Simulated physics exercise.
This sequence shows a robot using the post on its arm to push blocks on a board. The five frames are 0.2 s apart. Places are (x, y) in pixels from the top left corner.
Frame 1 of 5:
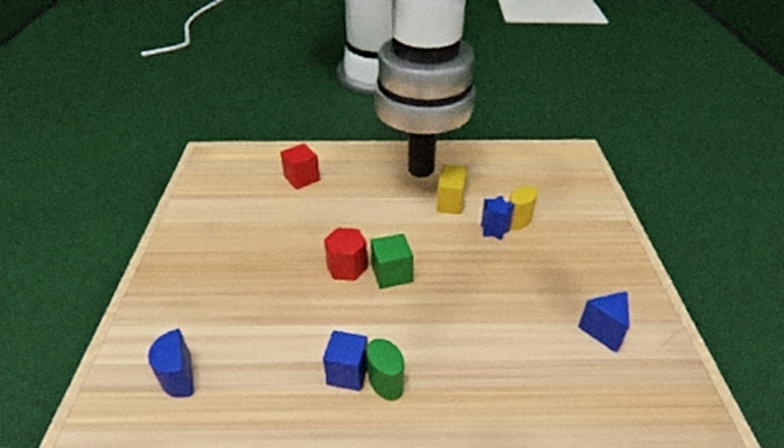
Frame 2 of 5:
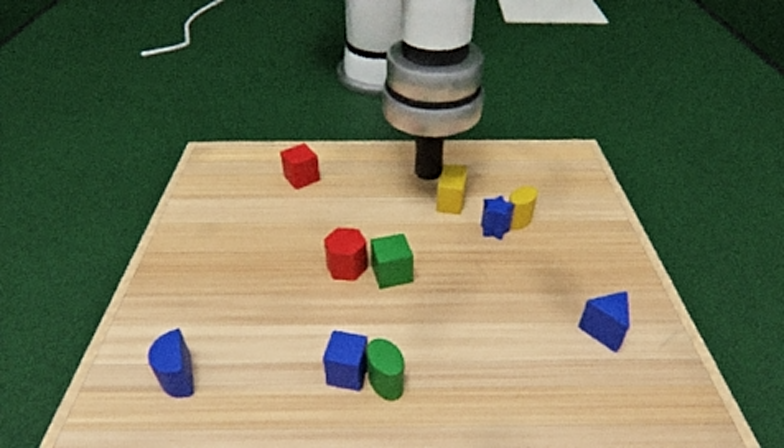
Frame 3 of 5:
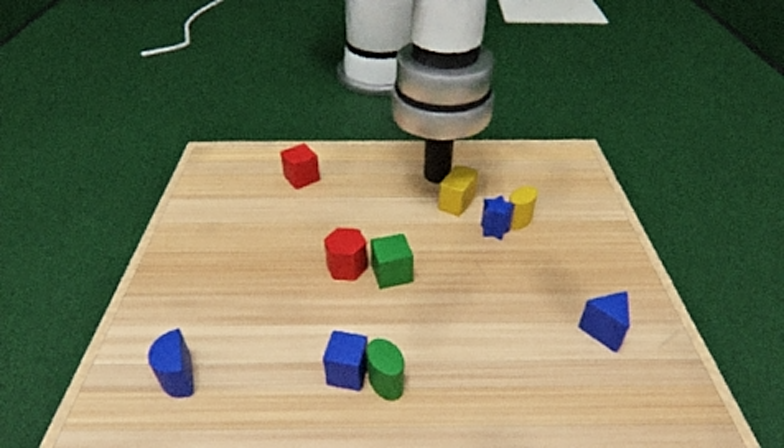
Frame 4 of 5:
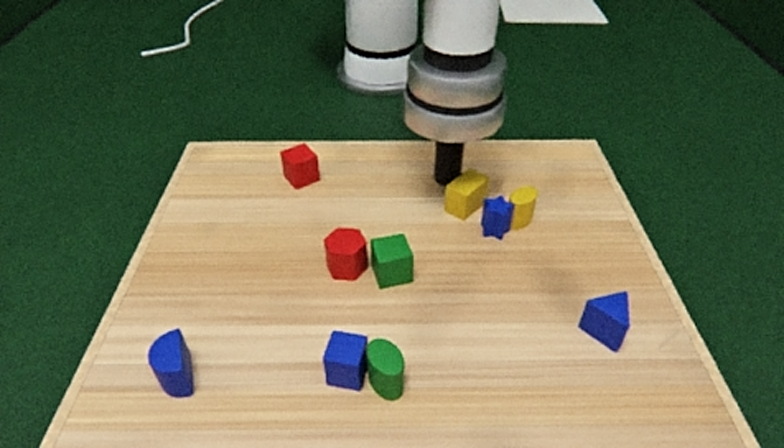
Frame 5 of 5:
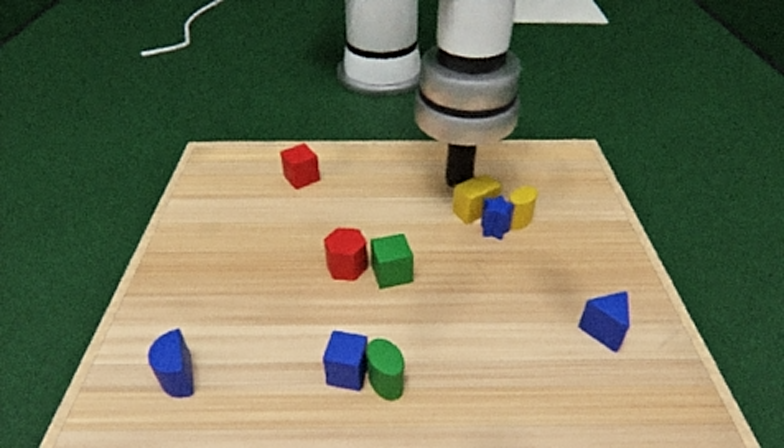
On a wooden board scattered with red, green, blue and yellow blocks, a robot arm's dark post moves right to a yellow block near the far edge, then pushes and turns it rightward, closer to the blue star-shaped block.
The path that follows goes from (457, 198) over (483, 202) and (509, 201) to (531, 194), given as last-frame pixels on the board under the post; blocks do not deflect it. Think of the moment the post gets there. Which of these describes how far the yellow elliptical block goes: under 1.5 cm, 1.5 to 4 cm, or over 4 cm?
The answer will be the short band, under 1.5 cm.
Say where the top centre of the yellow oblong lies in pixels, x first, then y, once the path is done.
It will end up at (496, 193).
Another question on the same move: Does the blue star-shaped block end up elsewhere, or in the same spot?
At the end, its place is different.
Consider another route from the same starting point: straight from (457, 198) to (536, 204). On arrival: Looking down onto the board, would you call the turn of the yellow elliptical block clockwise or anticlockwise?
Looking from above, the answer is counterclockwise.
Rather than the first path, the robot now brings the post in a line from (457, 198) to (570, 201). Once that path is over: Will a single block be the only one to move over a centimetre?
Yes
What follows on the original path. Halfway along, post at (500, 186); yellow oblong at (496, 193), turned 25° clockwise; blue star-shaped block at (503, 210); yellow elliptical block at (531, 198), turned 25° anticlockwise.
At the end, post at (535, 178); yellow oblong at (496, 193), turned 25° clockwise; blue star-shaped block at (503, 210); yellow elliptical block at (531, 198), turned 25° anticlockwise.
